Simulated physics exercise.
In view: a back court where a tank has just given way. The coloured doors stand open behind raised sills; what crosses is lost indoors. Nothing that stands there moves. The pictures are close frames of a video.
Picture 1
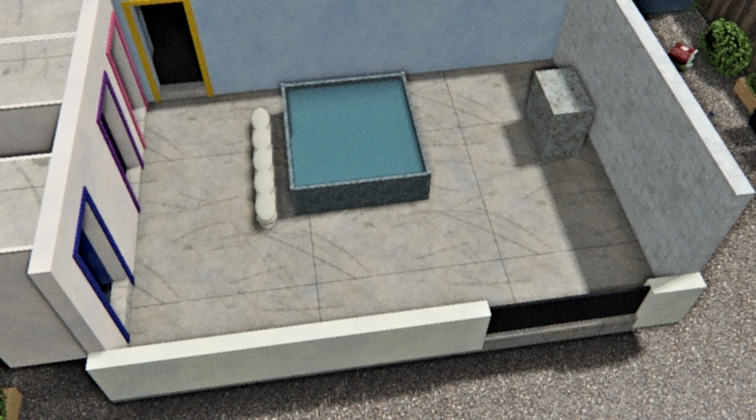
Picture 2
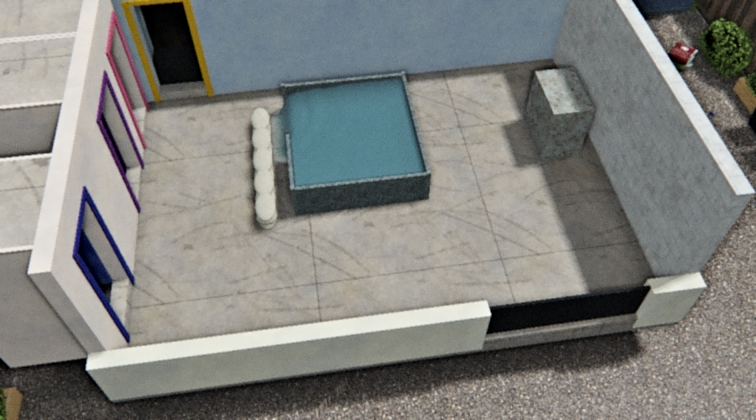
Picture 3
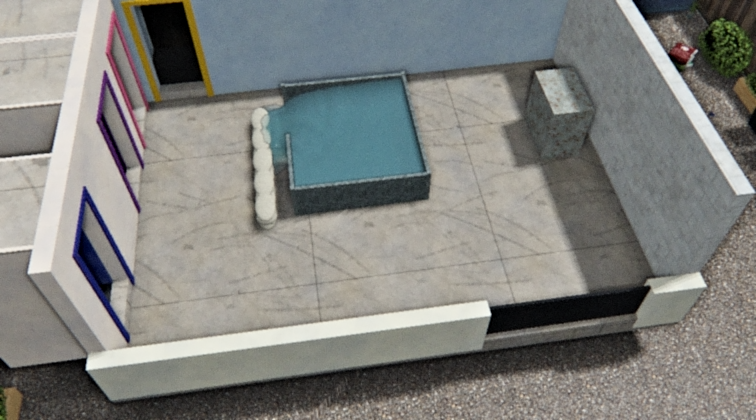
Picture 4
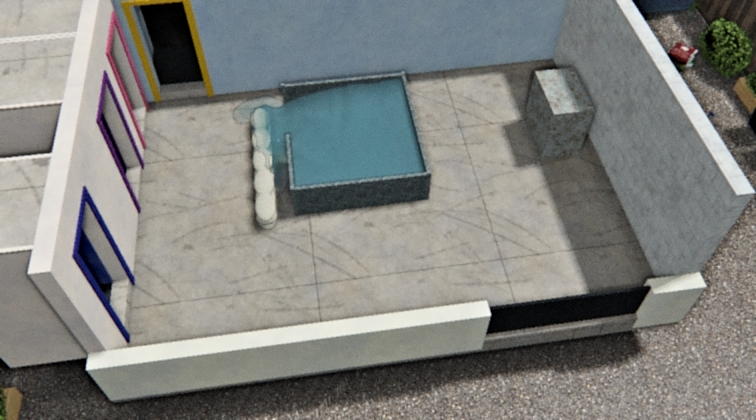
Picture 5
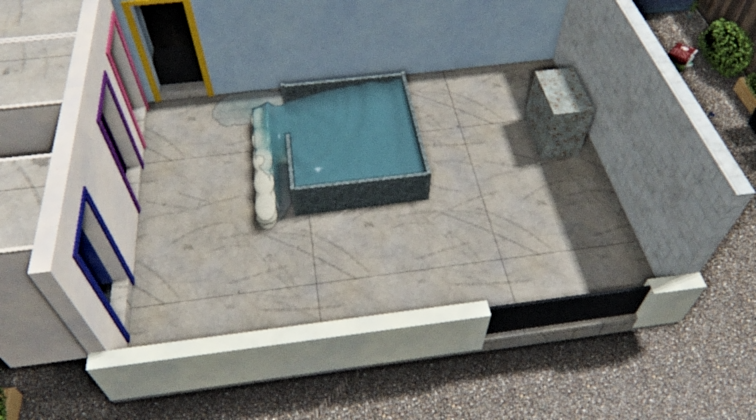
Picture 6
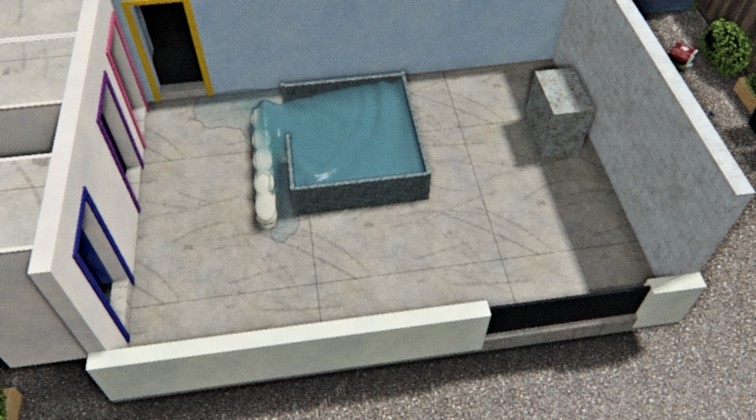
Water pouring from a tank's left side in a walled court, reaching a low white barrier and spreading around its ends.
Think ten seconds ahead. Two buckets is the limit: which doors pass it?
The pink door floods; the purple door holds within the limit; the blue door holds within the limit; the yellow door holds within the limit.
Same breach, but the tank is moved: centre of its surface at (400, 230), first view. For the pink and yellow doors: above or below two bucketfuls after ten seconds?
My reading: The pink one stays under; the yellow one keeps below it.
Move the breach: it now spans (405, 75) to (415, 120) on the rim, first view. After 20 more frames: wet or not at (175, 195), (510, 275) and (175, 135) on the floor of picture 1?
In that order: Not flooded, covered, clear.
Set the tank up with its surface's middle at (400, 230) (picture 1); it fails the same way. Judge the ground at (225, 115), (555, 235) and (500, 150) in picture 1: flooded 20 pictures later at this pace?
As listed: Awash, not flooded, not flooded.
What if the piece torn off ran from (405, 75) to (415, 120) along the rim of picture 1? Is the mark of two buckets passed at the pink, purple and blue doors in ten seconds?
In short: The pink one keeps below it; the purple one lets less in; the blue one keeps below it.
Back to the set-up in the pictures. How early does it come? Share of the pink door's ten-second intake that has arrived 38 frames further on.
About 95 per cent.
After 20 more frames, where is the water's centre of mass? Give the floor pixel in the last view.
Roughly at (315, 167).
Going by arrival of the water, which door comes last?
I say the door marked blue.
A moment on, water covers 20 % of the floor; the pink door not reached, the purple door not reached, the blue door not reached, the yellow door wet at the sill, nothing in.
Next, water covers 35 % of the floor; the pink door under two buckets in, the purple door wet at the sill, nothing in, the blue door not reached, the yellow door wet at the sill, nothing in.
Then, water covers 40 % of the floor; the pink door far over two buckets in, the purple door wet at the sill, nothing in, the blue door wet at the sill, nothing in, the yellow door wet at the sill, nothing in.
Later, water covers 65 % of the floor; the pink door far over two buckets in, the purple door wet at the sill, nothing in, the blue door wet at the sill, nothing in, the yellow door wet at the sill, nothing in.
In the end, water covers 85 % of the floor; the pink door far over two buckets in, the purple door wet at the sill, nothing in, the blue door wet at the sill, nothing in, the yellow door wet at the sill, nothing in.
